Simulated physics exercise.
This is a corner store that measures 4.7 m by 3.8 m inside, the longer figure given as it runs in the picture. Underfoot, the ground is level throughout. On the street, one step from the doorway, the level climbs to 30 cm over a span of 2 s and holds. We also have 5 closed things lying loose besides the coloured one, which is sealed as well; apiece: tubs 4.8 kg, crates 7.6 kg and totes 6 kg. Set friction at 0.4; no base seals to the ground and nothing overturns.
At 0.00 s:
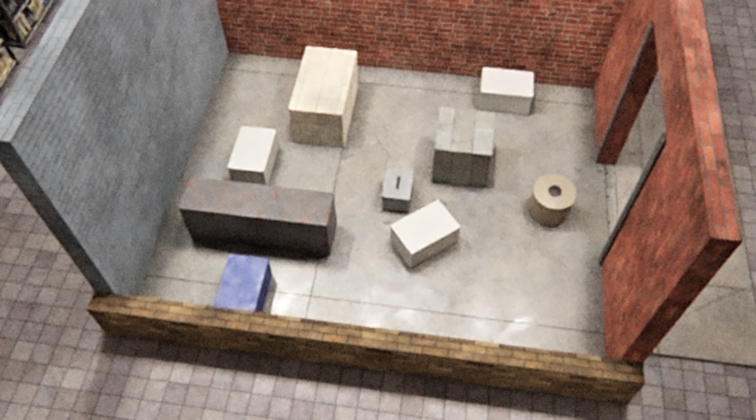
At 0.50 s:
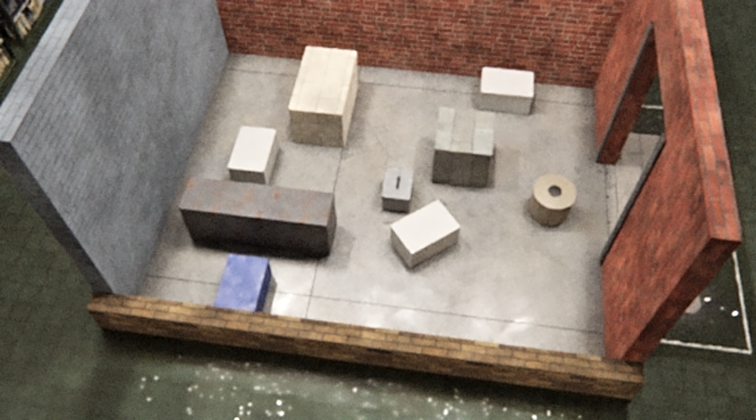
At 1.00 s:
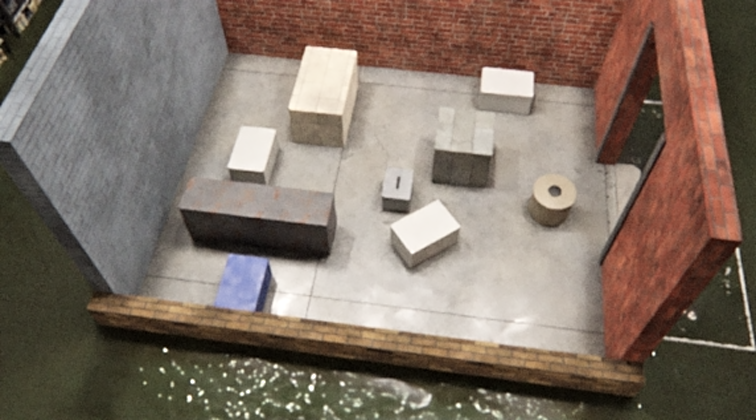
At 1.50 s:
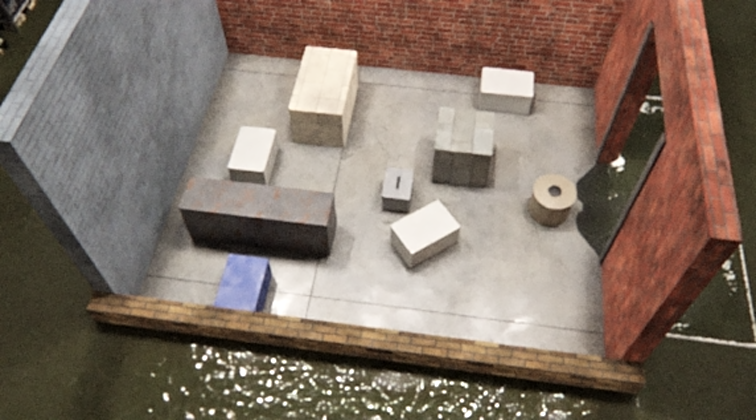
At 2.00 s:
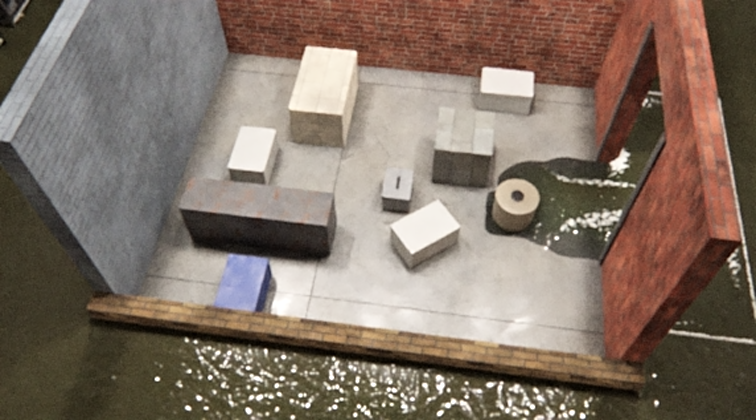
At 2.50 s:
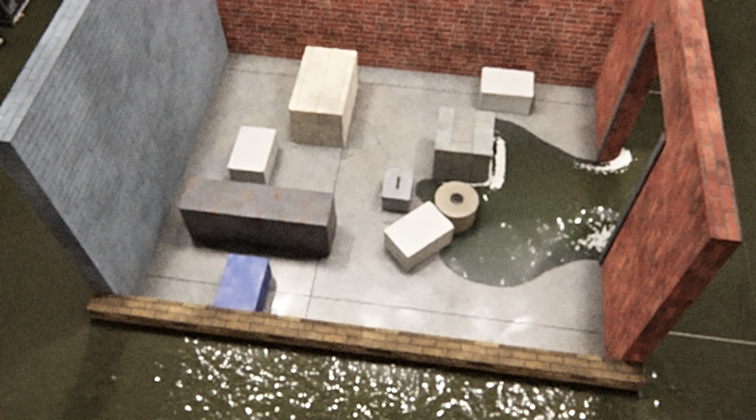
At first, a small open-topped room with brick walls holds scattered boxes and a round tan object on a dry floor. Dark water covers the paving outside, then enters through the doorway on the right and spreads inward, pushing the round object left against a white box while the blue crate stays still.
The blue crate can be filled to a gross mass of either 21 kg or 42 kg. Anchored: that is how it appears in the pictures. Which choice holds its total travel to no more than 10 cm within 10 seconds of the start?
Neither filling is enough.
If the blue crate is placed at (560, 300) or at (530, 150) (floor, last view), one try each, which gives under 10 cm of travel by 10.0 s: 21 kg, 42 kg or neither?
Well, at the first spot either weight will do, and at the second no weight will do.
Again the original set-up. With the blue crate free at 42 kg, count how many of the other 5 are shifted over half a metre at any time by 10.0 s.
I get 5.
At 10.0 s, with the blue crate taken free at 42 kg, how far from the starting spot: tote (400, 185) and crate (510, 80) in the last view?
50 cm and 80 cm respectively.
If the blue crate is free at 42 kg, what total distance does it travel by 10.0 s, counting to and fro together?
Total distance: Near 100 cm.
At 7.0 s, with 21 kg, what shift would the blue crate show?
I'd put it at about 80 cm.
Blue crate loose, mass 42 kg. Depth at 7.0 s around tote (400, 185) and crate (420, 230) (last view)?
Some 9 cm at the first, some 17 cm at the second.
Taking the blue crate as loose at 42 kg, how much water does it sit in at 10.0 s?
Depth: Approx. 22 cm.
After 3.5 s the blue crate would be 0 cm from its start with 21 kg and 0 cm from its start with 42 kg; 0 cm of water round it then.
After 4.5 s the blue crate would be 57 cm from its start with 21 kg and 24 cm from its start with 42 kg; 7 cm of water round it then.
After 7.0 s the blue crate would be 88 cm from its start with 21 kg and 83 cm from its start with 42 kg; 20 cm of water round it then.
After 10.0 s the blue crate would be 88 cm from its start with 21 kg and 92 cm from its start with 42 kg; 22 cm of water round it then.
